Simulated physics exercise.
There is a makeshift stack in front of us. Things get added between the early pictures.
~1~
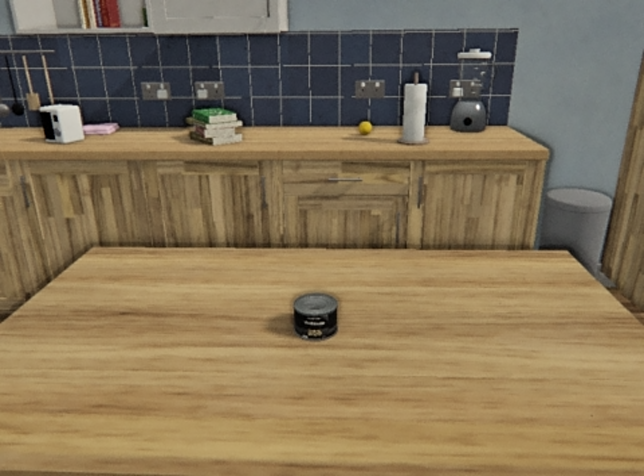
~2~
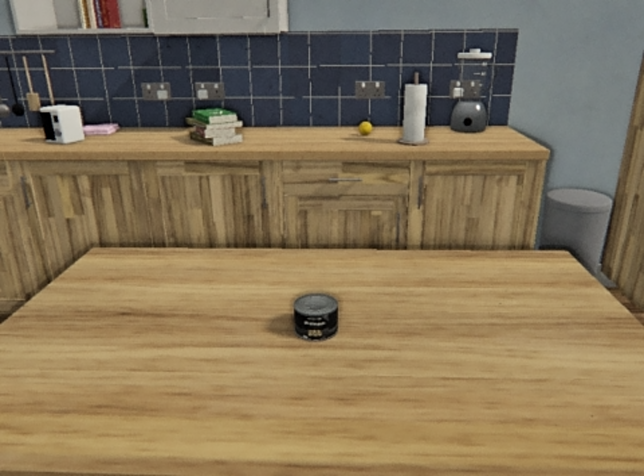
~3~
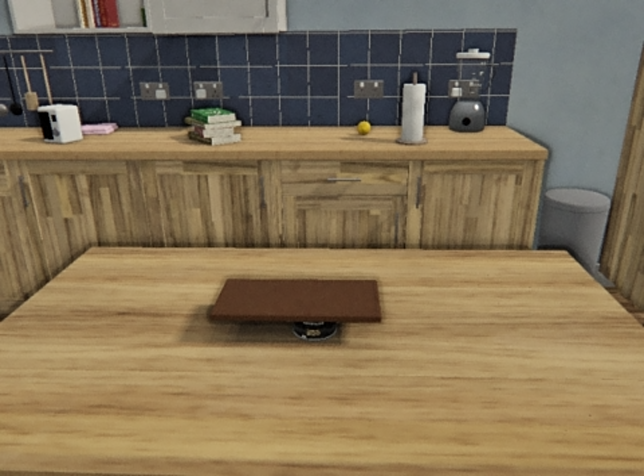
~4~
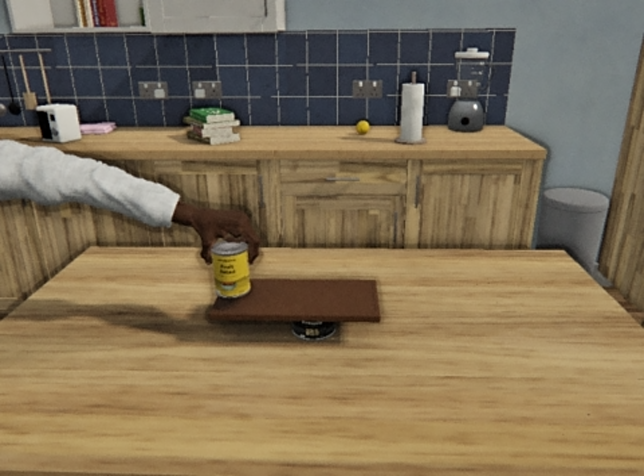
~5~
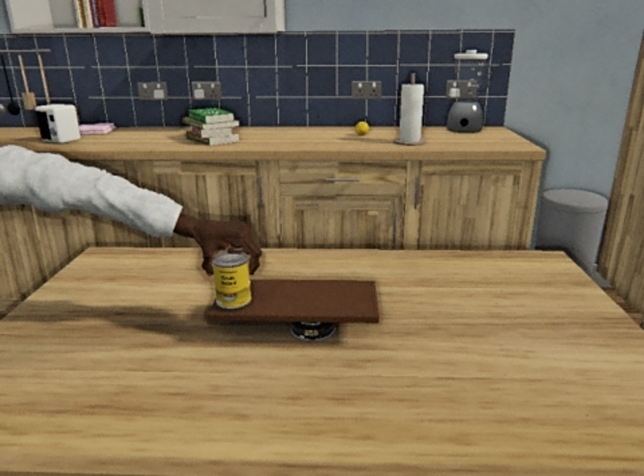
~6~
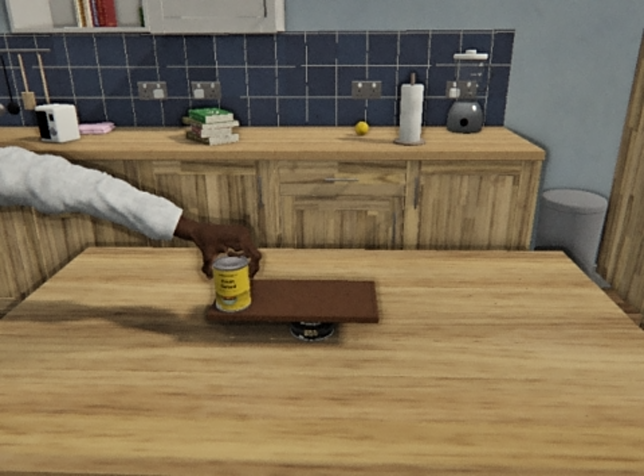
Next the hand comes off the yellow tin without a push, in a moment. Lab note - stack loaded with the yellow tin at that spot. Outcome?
Outcome: Toppled.
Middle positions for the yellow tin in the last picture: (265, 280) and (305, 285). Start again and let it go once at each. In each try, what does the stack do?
In case one it tumbles, while in case two it stays upright.
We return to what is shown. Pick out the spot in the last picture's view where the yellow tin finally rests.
Close to pixel (177, 330).
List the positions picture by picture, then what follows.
In the first picture, the last thing is not in view yet; black tub (316, 316).
In the second picture, the last thing is not in view yet; black tub (316, 317).
In the third picture, the last thing is not in view yet.
The fourth picture shows coming down; yellow tin (231, 269).
The fifth picture shows coming down; yellow tin (232, 280).
The sixth picture shows in place under the hand; yellow tin (232, 284).
Then, 0.20 s on from there, yellow tin now fallen; brown lid turned 18° from how it was put.
Then, 0.40 s on from there, brown lid turned 23° from how it was put.
Then, 0.50 s on from there, brown lid turned 16° from how it was put.
Then, 1.10 s on from there, nothing new.
In the end, fallen, yellow tin; the other 2 unmoved. At the end, from the last picture's camera, yellow tin near (177, 330). The stack comes apart.
